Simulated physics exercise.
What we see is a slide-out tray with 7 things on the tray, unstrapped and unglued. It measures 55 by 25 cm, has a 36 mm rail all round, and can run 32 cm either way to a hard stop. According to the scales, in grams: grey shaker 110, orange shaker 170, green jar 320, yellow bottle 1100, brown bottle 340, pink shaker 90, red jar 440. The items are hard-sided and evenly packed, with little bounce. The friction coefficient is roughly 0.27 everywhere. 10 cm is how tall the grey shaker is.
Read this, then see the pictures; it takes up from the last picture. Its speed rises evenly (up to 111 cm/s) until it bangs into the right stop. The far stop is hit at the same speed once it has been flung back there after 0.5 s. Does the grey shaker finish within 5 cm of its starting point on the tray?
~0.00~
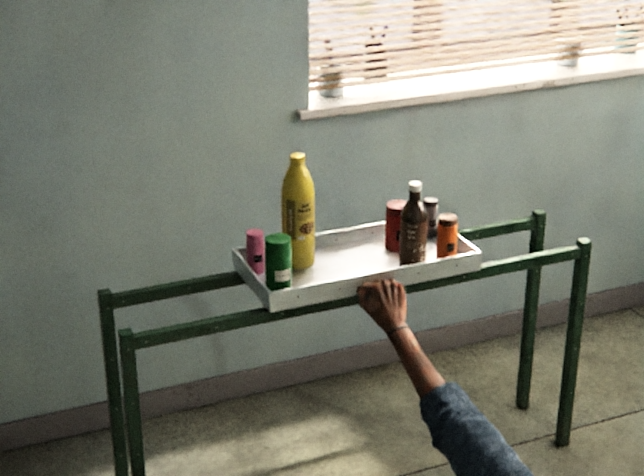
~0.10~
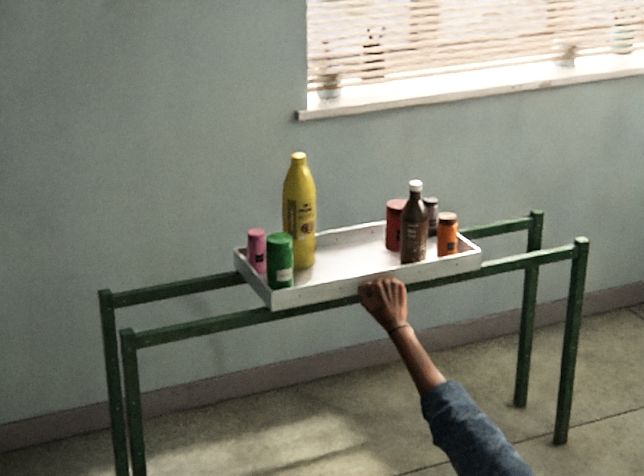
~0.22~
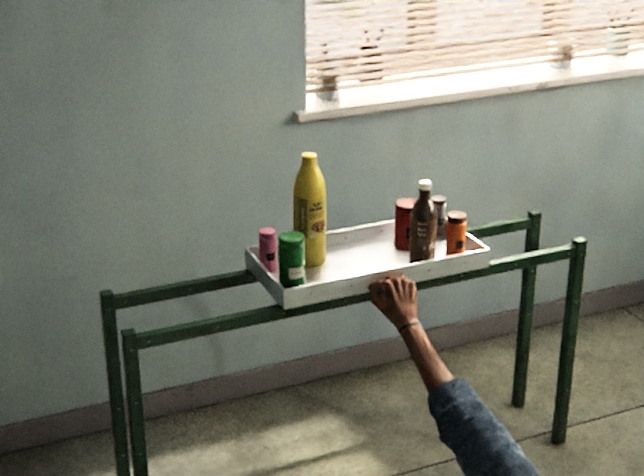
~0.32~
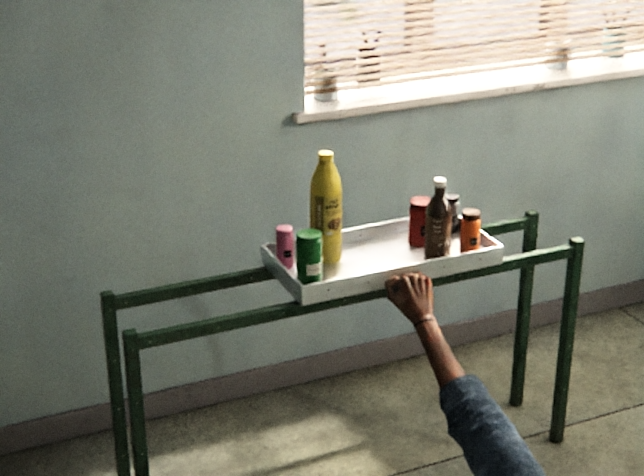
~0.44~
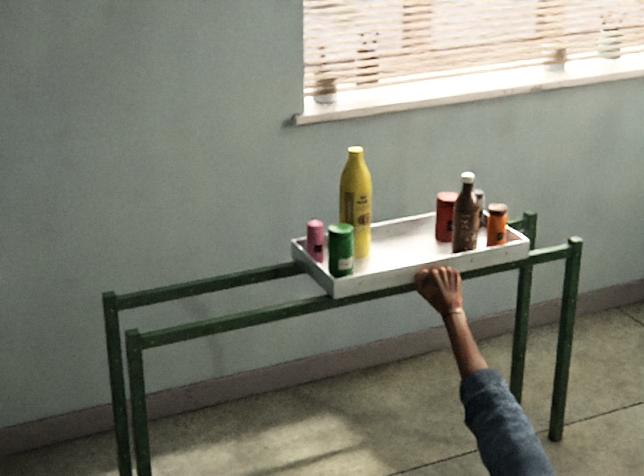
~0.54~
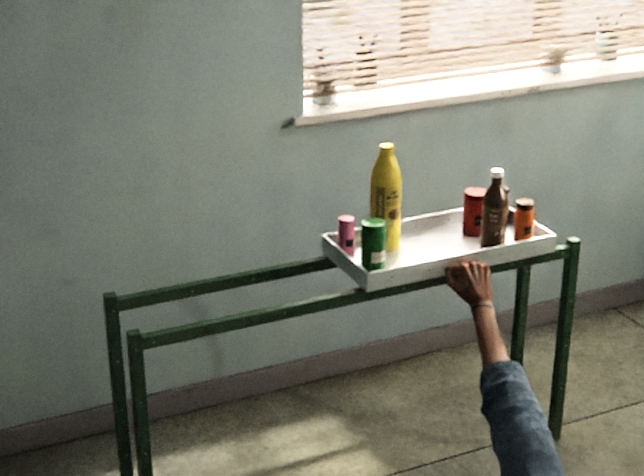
No, it ends up further away.
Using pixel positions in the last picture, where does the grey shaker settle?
You'll find it at about (234, 264).
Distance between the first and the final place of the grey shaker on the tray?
It ends up around 23 cm from its start.
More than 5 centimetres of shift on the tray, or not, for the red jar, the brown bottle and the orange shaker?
First, the red jar is moved away; second, the brown bottle is moved away; third, the orange shaker is moved away.
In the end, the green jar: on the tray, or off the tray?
Green jar: Goes out of bounds.
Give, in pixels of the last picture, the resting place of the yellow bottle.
My guess is roughly (176, 234).
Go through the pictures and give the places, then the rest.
In the first picture, tray midway; grey shaker (430, 217); orange shaker (447, 240).
In the second picture, tray midway; yellow bottle (299, 210); brown bottle (414, 226).
In the third picture, tray 3 cm right; pink shaker (268, 250); red jar (408, 224).
In the fourth picture, tray 8 cm right; orange shaker (470, 234); green jar (309, 260).
In the fifth picture, tray 16 cm right; yellow bottle (355, 202); brown bottle (466, 216).
In the sixth picture, tray 25 cm right; pink shaker (346, 237).
Around 0.94 s, tray 32 cm right; grey shaker at 57° to upright near (518, 199); brown bottle at 59° to upright; orange shaker at 60° to upright.
Around 2.44 s, tray 32 cm left; grey shaker on its side near (258, 260); orange shaker on its side; brown bottle on its side.
Finally (3.7 s), off the tray, green jar; on their side or leaning hard on the tray, grey shaker, orange shaker and brown bottle; not toppled but over 5 cm from the start, red jar; the other 2 still in place (within 5 cm). In the last view, grey shaker near (234, 264).
